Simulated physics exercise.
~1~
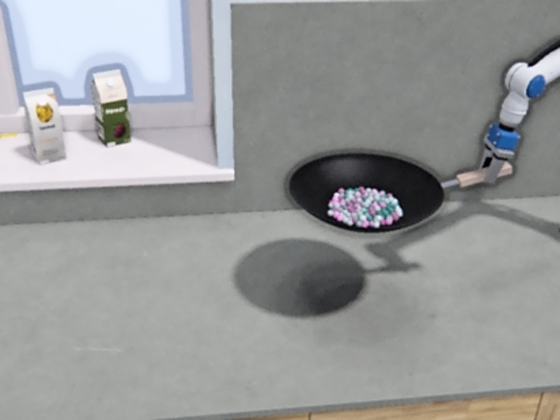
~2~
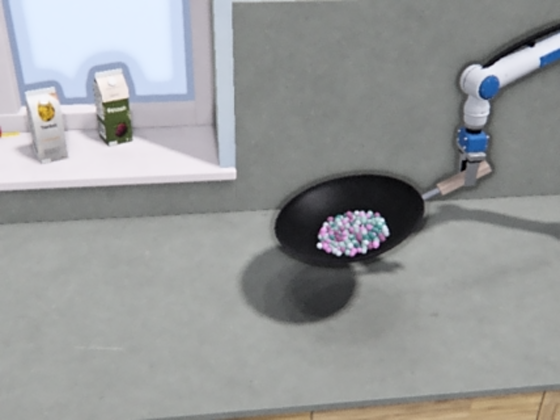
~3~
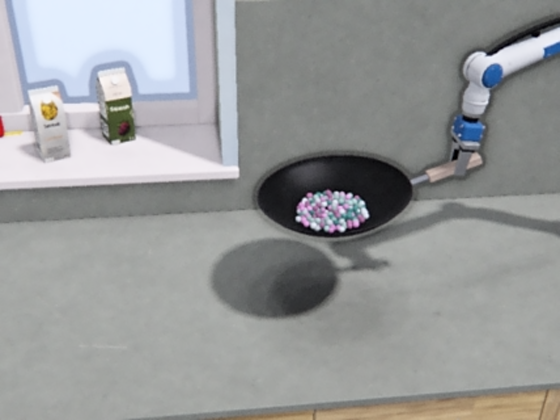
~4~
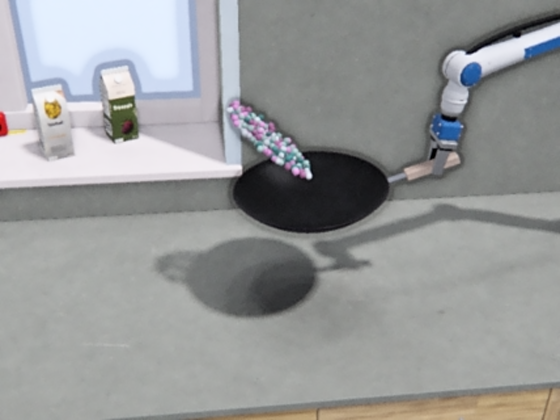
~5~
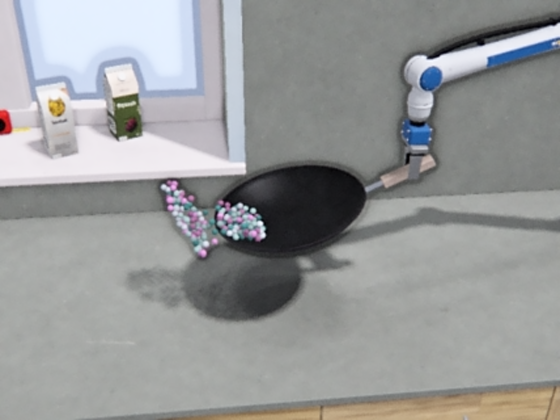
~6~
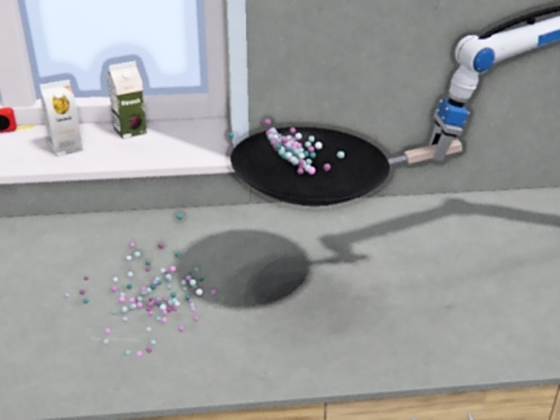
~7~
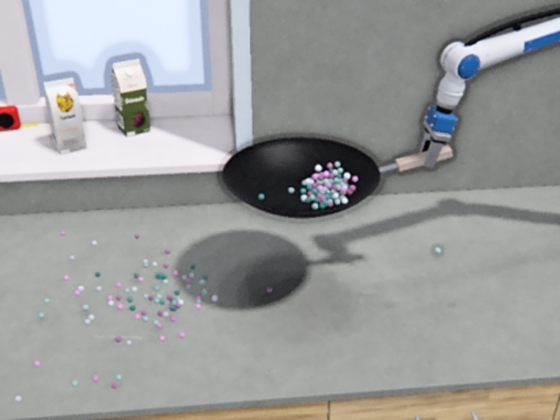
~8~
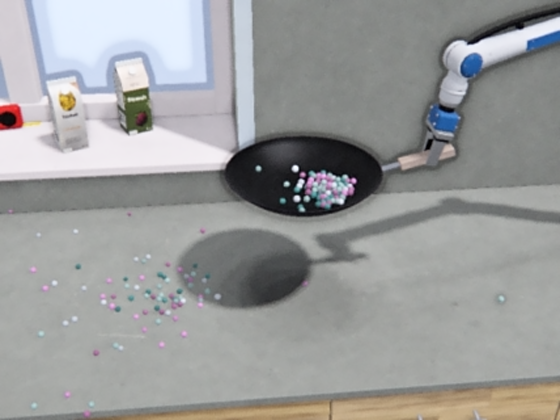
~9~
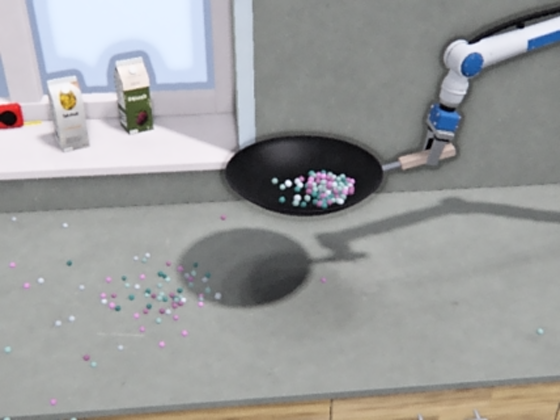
On a gray countertop beside a window with two cartons on the sill, a robot arm swung a black wok of small colorful balls leftward and tossed them; about half spilled over the left side and scattered across the counter, while the rest settled in the wok.
